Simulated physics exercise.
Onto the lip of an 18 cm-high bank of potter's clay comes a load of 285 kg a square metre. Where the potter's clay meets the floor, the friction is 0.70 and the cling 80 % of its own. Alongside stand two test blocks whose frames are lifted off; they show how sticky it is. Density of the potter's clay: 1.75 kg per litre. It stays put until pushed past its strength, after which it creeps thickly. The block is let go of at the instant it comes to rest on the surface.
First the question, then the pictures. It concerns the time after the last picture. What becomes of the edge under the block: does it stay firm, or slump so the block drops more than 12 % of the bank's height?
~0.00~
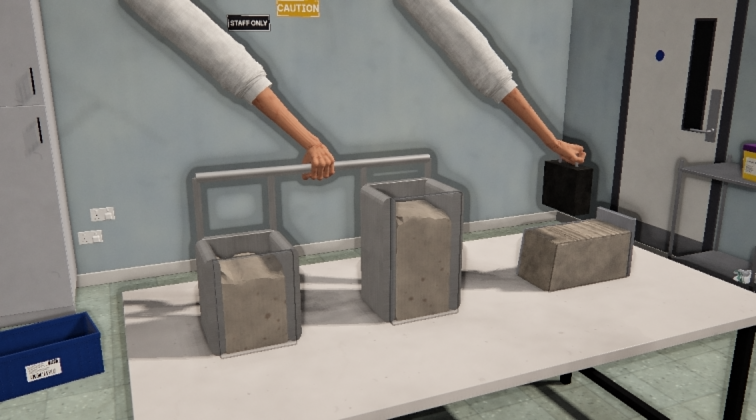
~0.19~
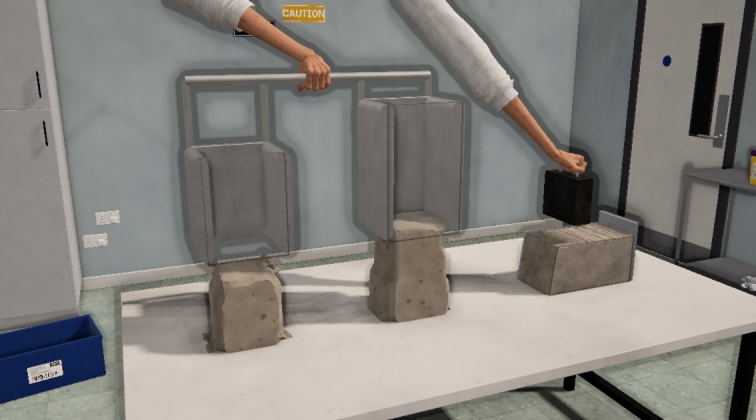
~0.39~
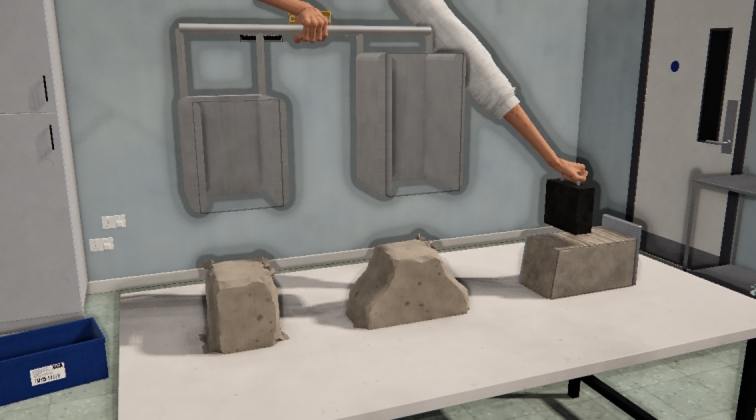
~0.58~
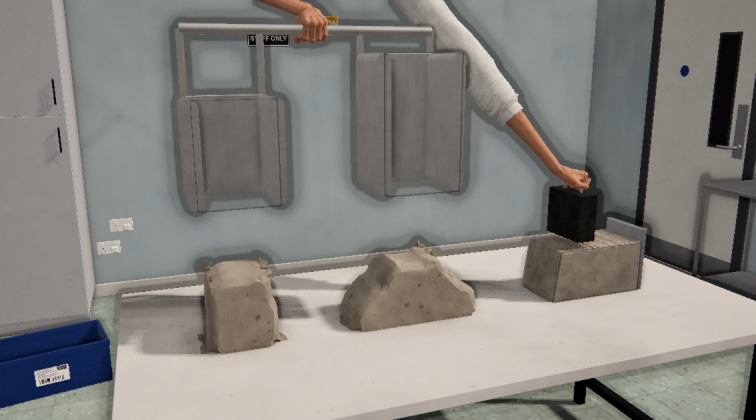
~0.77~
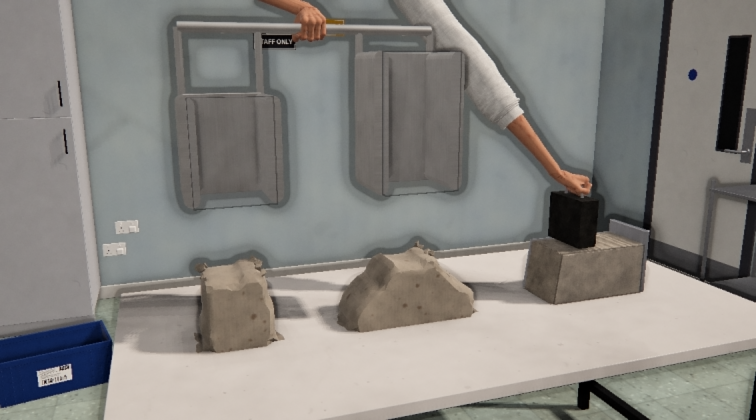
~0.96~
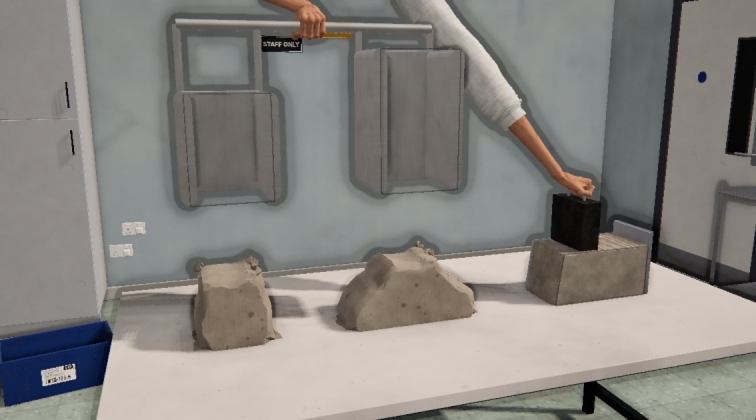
The edge slumps.
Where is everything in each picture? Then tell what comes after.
In the first picture, crest of the potter's clay at (590, 239); block heights 23 cm, 34 cm (left to right).
In the second picture, crest of the potter's clay at (591, 242); block heights 23 cm, 32 cm (left to right).
In the third picture, crest of the potter's clay at (593, 246); block heights 22 cm, 22 cm (left to right).
In the fourth picture, crest of the potter's clay at (597, 248); block heights 22 cm, 20 cm (left to right).
In the fifth picture, crest of the potter's clay at (598, 250); block heights 22 cm, 20 cm (left to right).
In the sixth picture, crest of the potter's clay at (601, 251); block heights 21 cm, 20 cm (left to right).
After 1.11 s, the block is down by 10 % of the bank's height and leans 4 degrees.
After 1.29 s, the block is down by 39 % of the bank's height and leans 21 degrees.
After 1.46 s, the block is down by 60 % of the bank's height and leans 38 degrees.
After 1.64 s, the block is down by 63 % of the bank's height and leans 38 degrees.
After 1.69 s, the block is down by 63 % of the bank's height and leans 38 degrees.
